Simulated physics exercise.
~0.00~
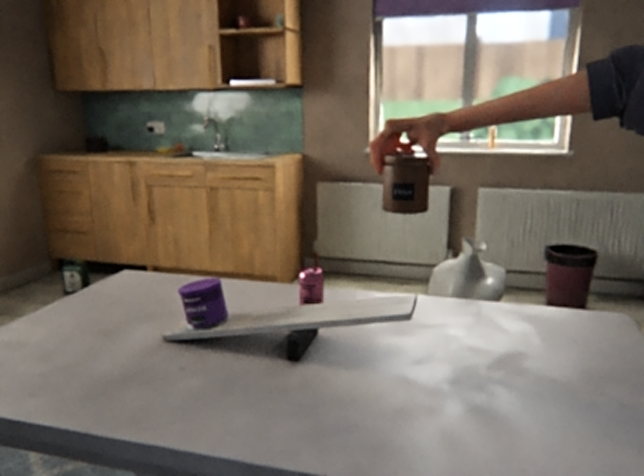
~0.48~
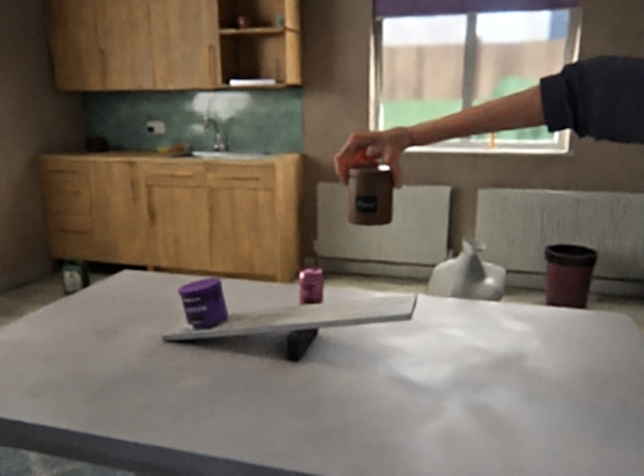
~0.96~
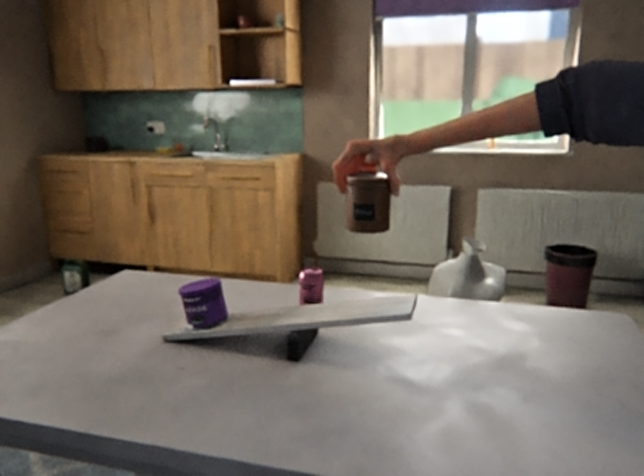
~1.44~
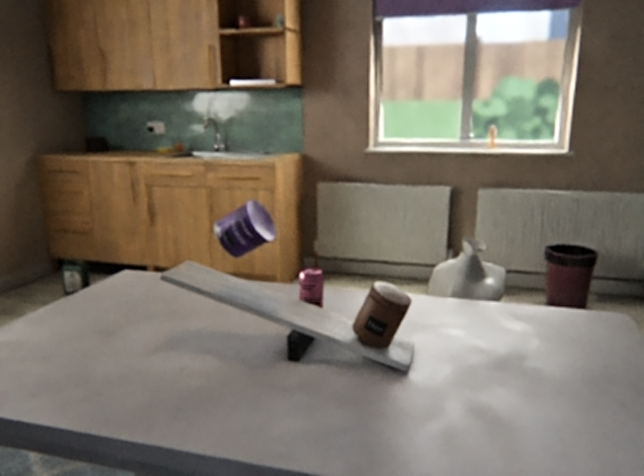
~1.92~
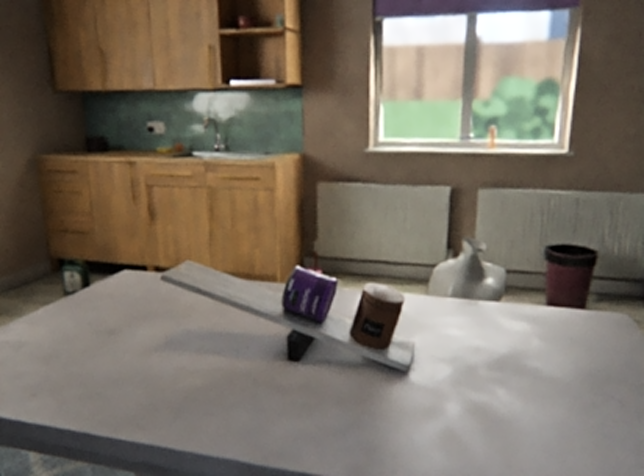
In a room with wooden cabinets and a window, a white plank rests across a small dark block on a pale table, its left end down under a purple tub, with a pink can standing behind it. A hand reaches in from the right, holding a brown jar above the plank. It moves left, then lowers the jar slightly. Once released, the jar lands on the right side, the plank swings over, and the purple tub flies up to the right. The tub comes down beside the leaning jar, tipped over on the plank, whose right end stays down.
